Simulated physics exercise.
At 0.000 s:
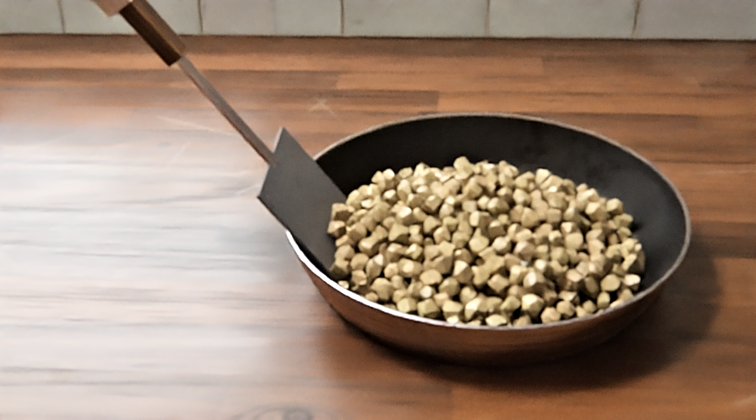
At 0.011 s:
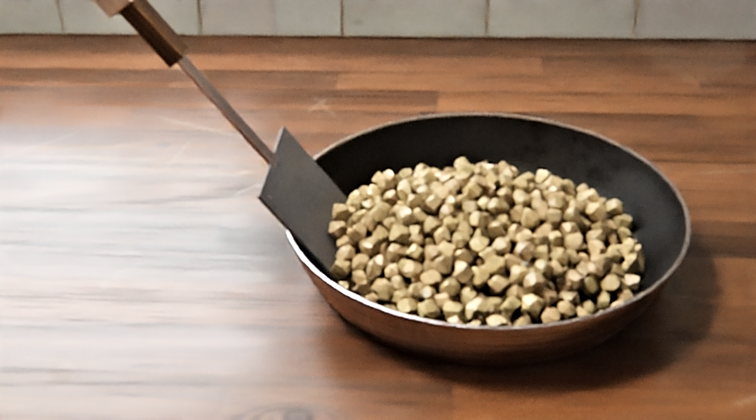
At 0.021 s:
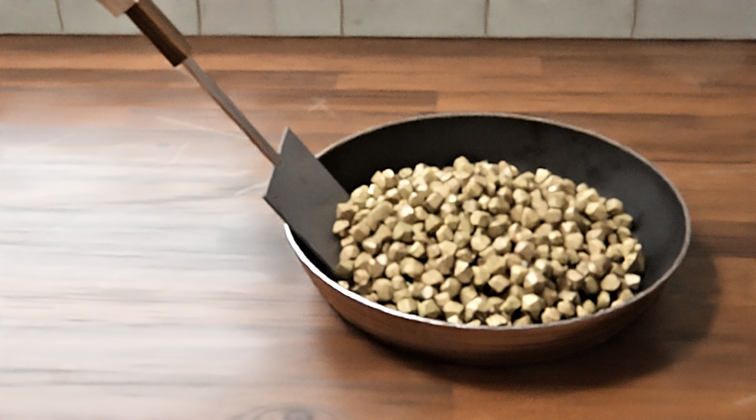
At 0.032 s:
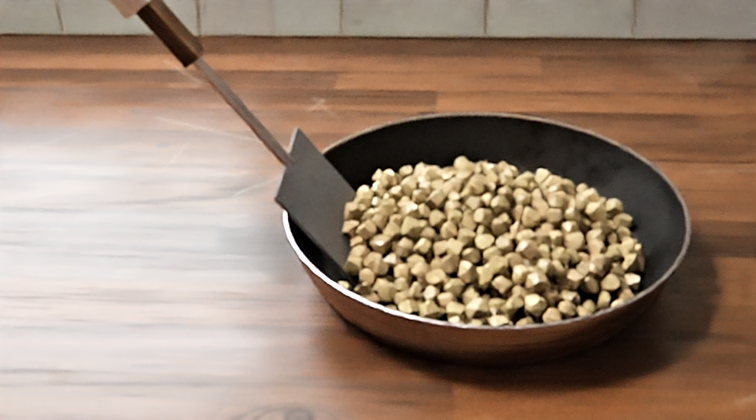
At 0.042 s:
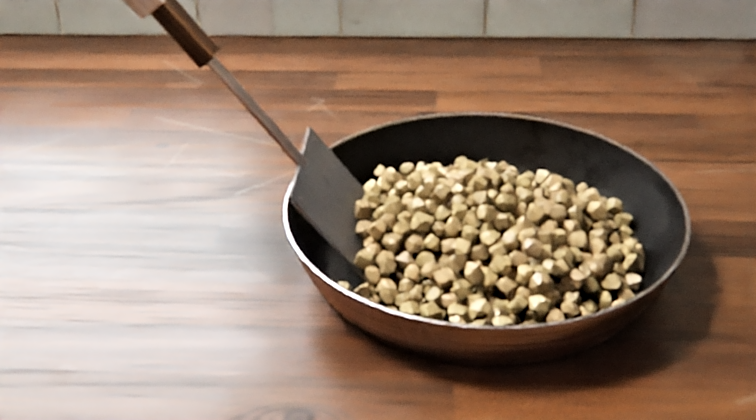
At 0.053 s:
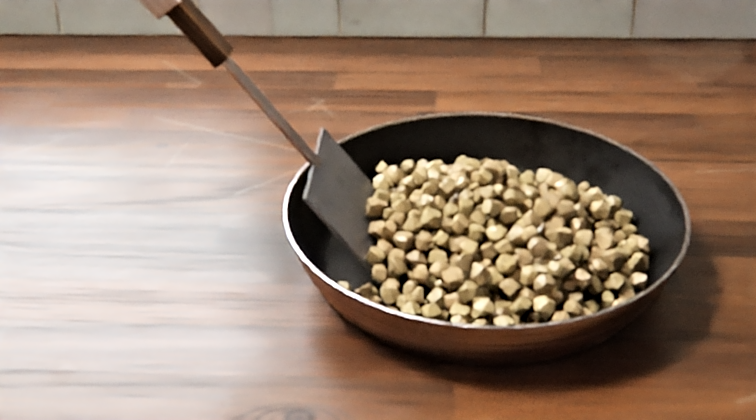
A dark frying pan heaped with small, pale greenish-tan pebbles sits right of centre on a brown wooden table top, seen from slightly above, with pale tiles behind. A flat grey spatula with a brown handle, held by a gripper barely visible at the upper left, slants into the pan's left side. The spatula slides gradually right, nudging the nearest pebbles along, while the pan and camera stay still.
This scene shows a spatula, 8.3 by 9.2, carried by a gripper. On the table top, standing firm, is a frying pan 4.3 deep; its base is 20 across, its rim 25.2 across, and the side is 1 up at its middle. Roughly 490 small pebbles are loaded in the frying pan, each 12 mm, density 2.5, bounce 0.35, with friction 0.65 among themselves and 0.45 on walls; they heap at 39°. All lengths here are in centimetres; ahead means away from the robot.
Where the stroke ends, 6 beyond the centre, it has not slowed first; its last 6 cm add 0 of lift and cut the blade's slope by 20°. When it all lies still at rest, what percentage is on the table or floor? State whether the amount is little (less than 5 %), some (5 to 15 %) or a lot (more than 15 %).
The amount is little, less than 5 %.
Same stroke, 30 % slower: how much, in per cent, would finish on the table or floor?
Estimated result: Some 0 %.
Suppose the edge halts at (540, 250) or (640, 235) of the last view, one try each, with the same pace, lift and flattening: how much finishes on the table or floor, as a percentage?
I'd say some 0 per cent, then some 30 per cent.
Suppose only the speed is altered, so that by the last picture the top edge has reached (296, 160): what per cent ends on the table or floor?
Near 0 in a hundred.
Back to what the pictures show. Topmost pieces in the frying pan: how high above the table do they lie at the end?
Top of the heap: Roughly 6.5 cm above the table top.
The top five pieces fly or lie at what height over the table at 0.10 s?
They are around 5 cm up.
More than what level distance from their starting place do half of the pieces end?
Roughly 5 cm.
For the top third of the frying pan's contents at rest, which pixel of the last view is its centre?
Somewhere around (605, 202) in the last picture.
By 0.10 s, sloping 54°, highest piece 6 above the table; 491 in the frying pan.
By 0.15 s, sloping 47°, highest piece 6 above the table; 491 in the frying pan.
By 0.37 s, sloping 34°, highest piece 6 above the table; 482 in the frying pan, 8 on the table or floor, 1 on the blade or in flight.
By 1.42 s, sloping 34°, highest piece 6 above the table; 482 in the frying pan, 9 on the table or floor.
Final count, 482 in the frying pan, 9 on the table or floor. That is 2 % on the table or floor.
